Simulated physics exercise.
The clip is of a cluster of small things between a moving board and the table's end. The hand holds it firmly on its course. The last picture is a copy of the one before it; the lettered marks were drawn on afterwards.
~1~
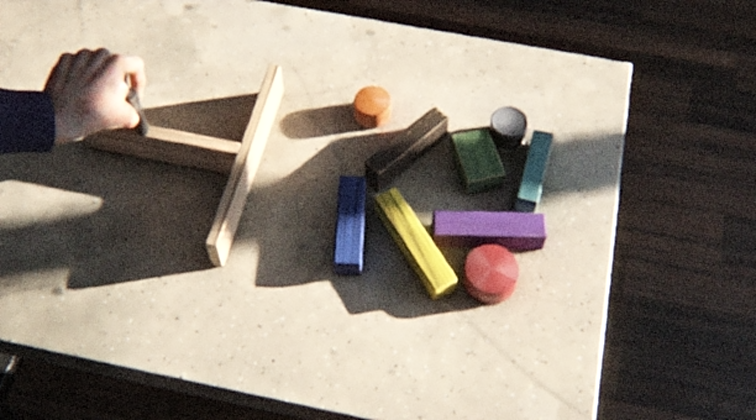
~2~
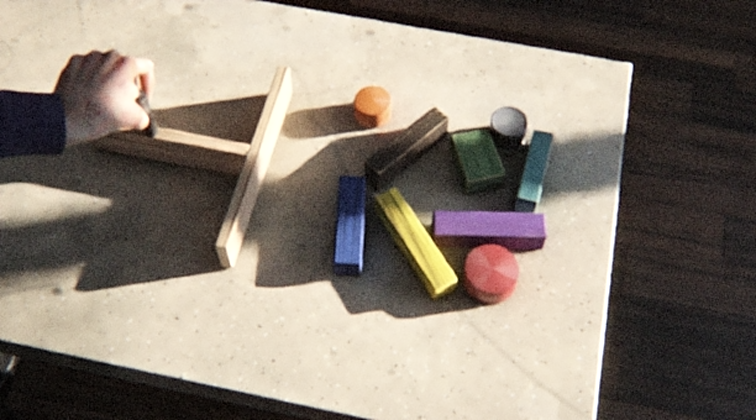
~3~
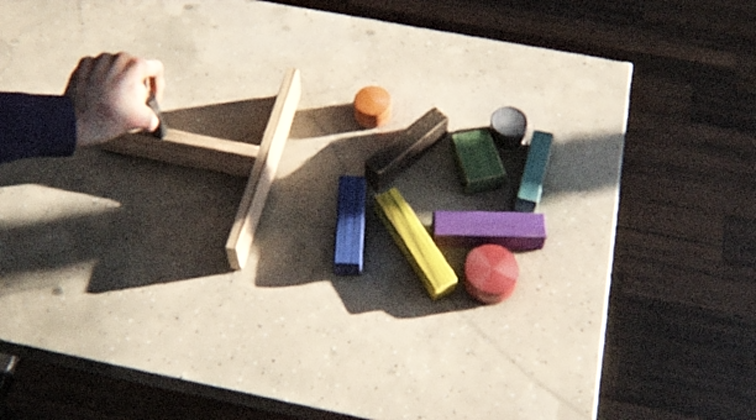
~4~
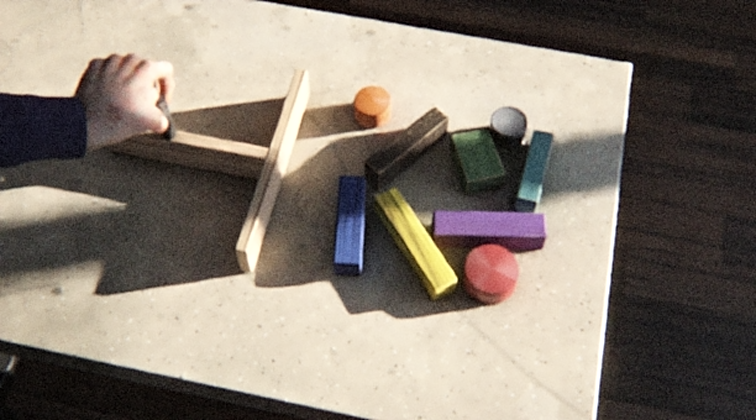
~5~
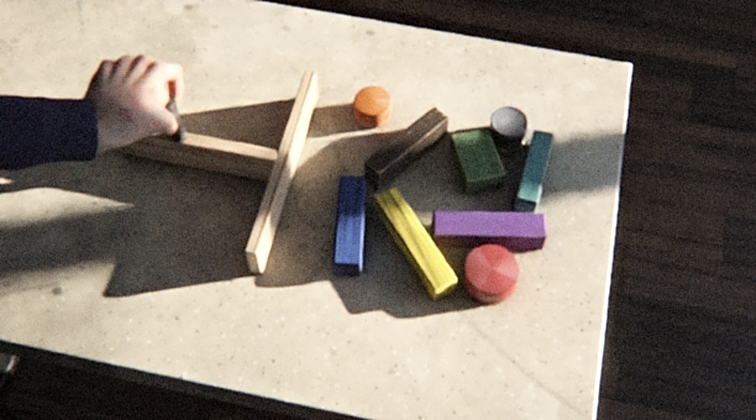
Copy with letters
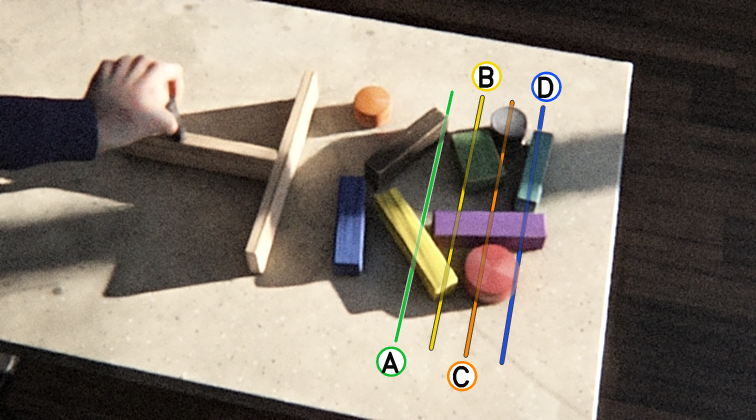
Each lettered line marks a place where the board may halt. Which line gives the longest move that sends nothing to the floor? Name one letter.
No farther than C.
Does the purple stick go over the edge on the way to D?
Yes.
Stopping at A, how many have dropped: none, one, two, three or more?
The count is none.
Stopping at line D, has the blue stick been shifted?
By then, yes.
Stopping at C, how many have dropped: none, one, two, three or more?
The count is none.
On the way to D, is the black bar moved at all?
Yes.
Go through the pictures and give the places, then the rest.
Board (245, 149); yellow stick (414, 243); black bar (407, 148), in the first frame.
Board (254, 151); green block (477, 161), in the second frame.
Board (263, 153); turquoise bar (534, 172), in the third frame.
Board (273, 154); purple stick (488, 230), in the fourth frame.
Board (282, 156); orange tin (373, 107); yellow stick (414, 243); black bar (407, 148), in the fifth frame.
On the copy, A at (426, 207); B at (459, 213); C at (491, 219); D at (524, 225).
On C. First, board (358, 170); orange tin (404, 112); yellow stick (421, 245).
Then, board (433, 184); purple stick (542, 241); turquoise bar (544, 176).
Finally, board (490, 195); purple stick (599, 253); turquoise bar (589, 197); nothing has fallen.
By contrast, A is safe but short; B is safe but short; D drops the turquoise bar and purple stick.
